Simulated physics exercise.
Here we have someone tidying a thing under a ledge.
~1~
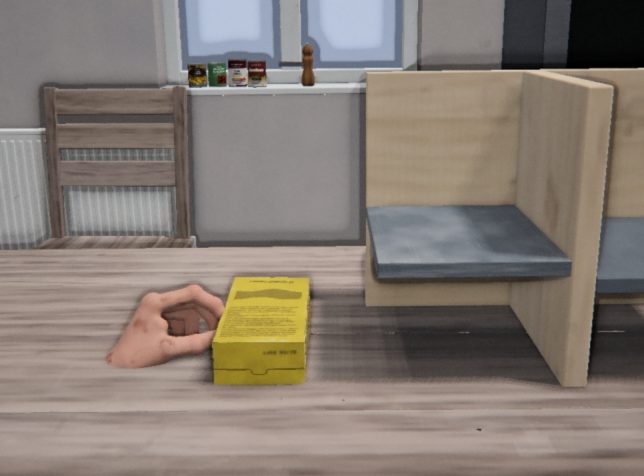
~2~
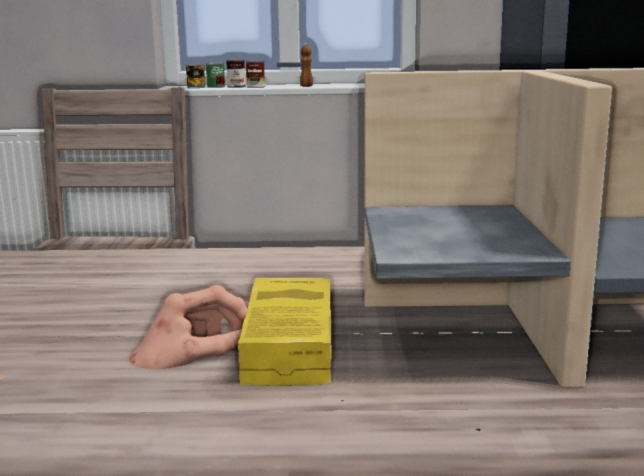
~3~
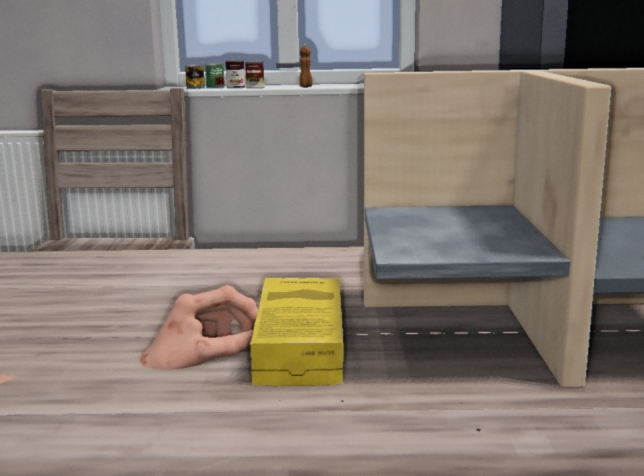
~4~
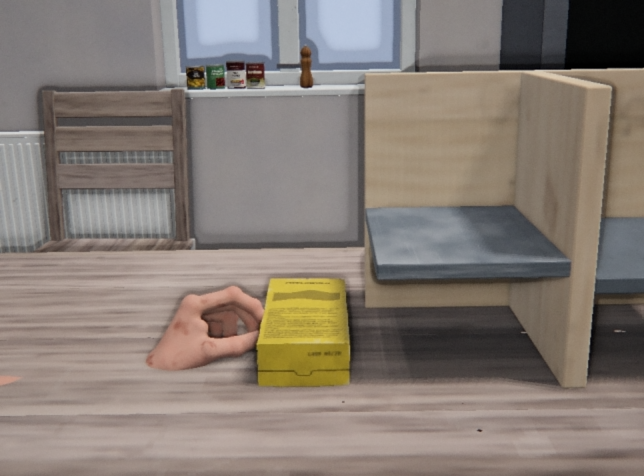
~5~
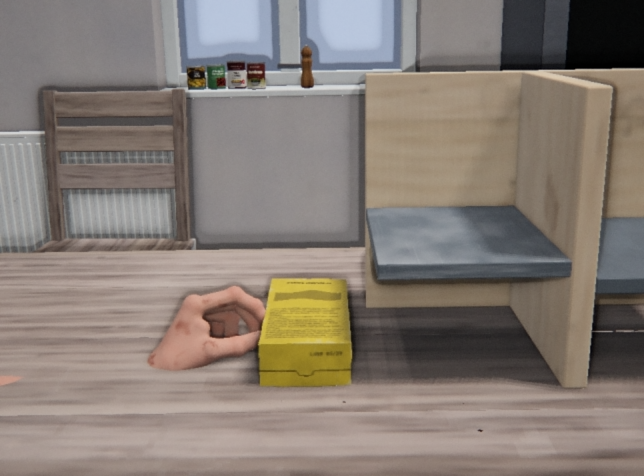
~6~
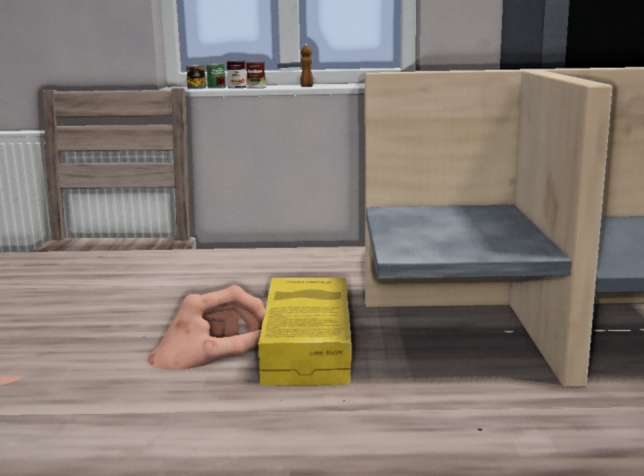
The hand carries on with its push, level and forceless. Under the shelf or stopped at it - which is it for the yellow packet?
Watch, it will go right in.
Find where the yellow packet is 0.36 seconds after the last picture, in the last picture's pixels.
(343, 326), roughly.
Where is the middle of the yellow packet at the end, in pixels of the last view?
Its middle finishes close to (415, 325) in the last view.
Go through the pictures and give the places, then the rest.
The first picture shows hand sliding it forward; yellow packet (266, 325); shelf (550, 215).
The second picture shows hand sliding it forward; yellow packet (289, 326); shelf (549, 215).
The third picture shows hand sliding it forward; yellow packet (301, 326); shelf (548, 215).
The fourth picture shows hand sliding it forward; yellow packet (307, 327); shelf (549, 215).
The fifth picture shows hand sliding it forward; yellow packet (307, 327); shelf (550, 215).
The sixth picture shows hand sliding it forward; yellow packet (308, 326); shelf (550, 214).
Then, 0.36 s after the last picture, yellow packet sliding up to the opening near (343, 325).
Then, 0.54 s after the last picture, yellow packet part of the way in near (377, 326).
At rest, the yellow packet slides in, near (415, 324).
